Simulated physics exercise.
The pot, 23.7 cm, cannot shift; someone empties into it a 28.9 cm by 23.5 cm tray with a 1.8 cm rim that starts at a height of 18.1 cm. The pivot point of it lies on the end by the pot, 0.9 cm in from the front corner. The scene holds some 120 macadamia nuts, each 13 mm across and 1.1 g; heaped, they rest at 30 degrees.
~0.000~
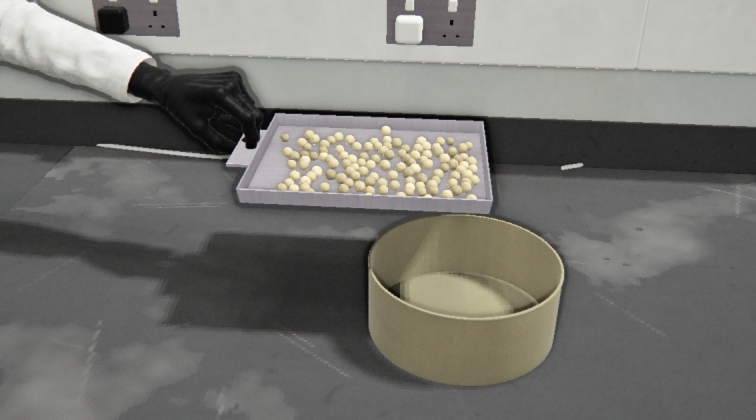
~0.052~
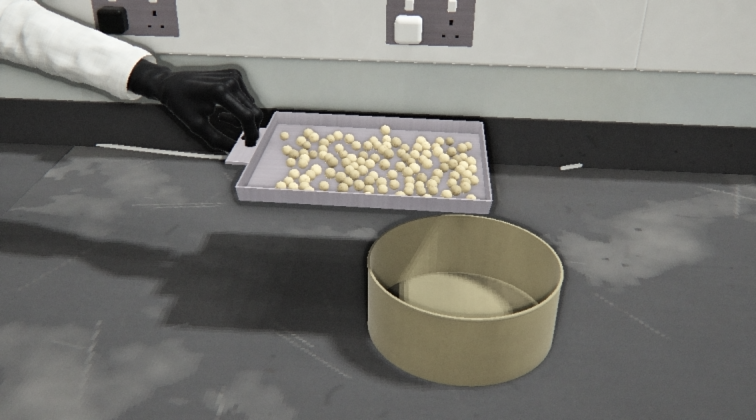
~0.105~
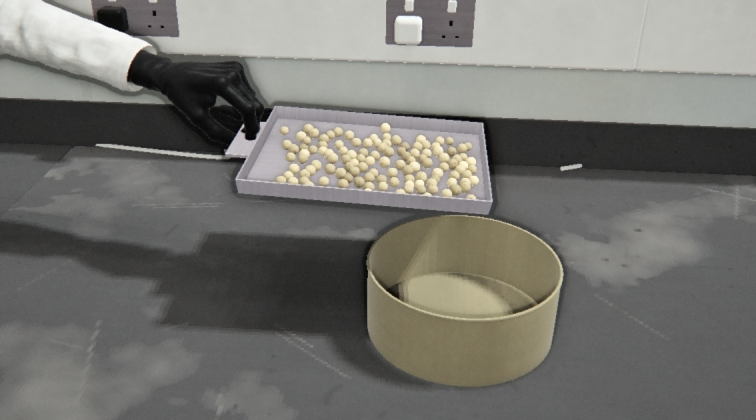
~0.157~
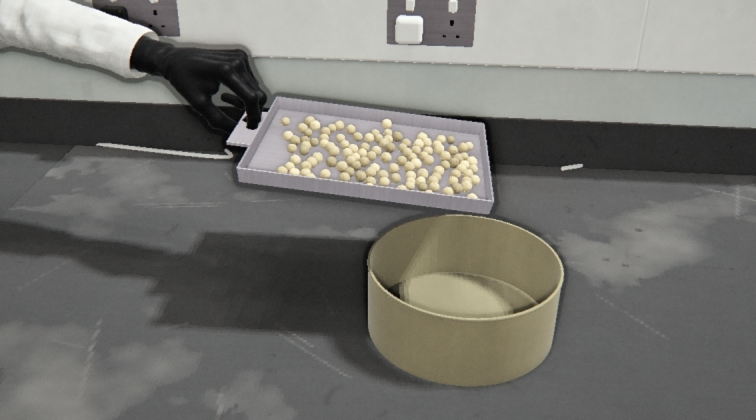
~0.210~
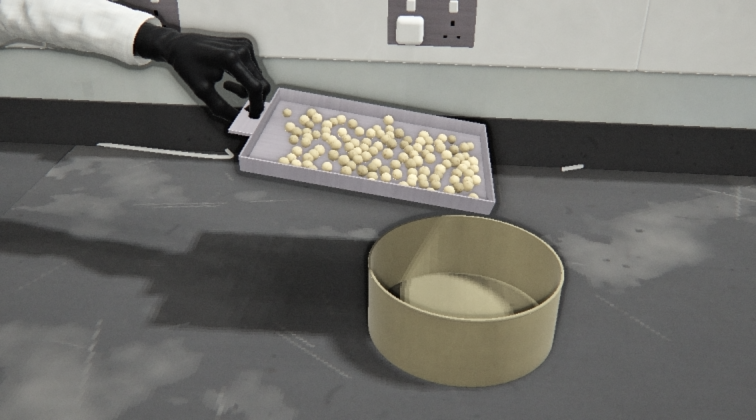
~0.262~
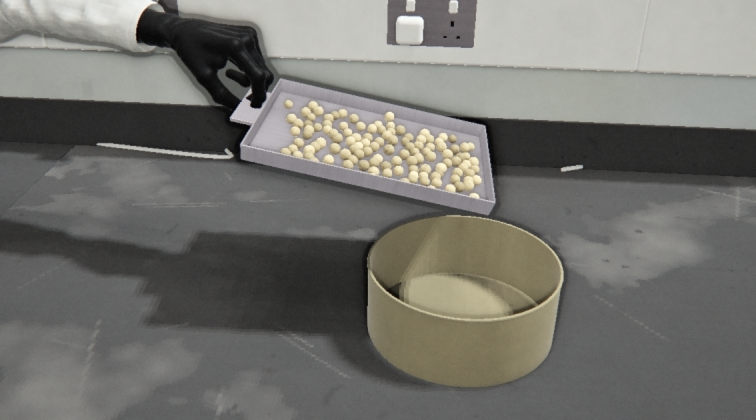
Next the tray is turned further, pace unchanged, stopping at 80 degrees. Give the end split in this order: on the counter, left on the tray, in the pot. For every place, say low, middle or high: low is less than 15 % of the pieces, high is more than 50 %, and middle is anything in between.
Here is the split: Counter: Low; tray: High; pot: Low.
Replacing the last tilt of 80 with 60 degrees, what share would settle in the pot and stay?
In that case, near 0 percent.
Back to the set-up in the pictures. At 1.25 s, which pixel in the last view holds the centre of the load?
Expected load position: Near (473, 146).
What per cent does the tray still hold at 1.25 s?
About 100 per cent.
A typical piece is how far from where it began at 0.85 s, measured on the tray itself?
8 cm.
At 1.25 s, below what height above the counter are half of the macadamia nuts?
The halfway line is at about 22 cm.
After 0.85 s, tilt 43 degrees; the tray holds 100 %, the pot 0 %.
Then, at 1.25 s, tilt 66 degrees; the tray holds 100 %, the pot 0 %.
After 1.72 s, tilt 80 degrees; the tray holds 95 %, the pot 0 %.
At rest (2.0 s), counter 0 %, tray 100 %, pot 0 %.
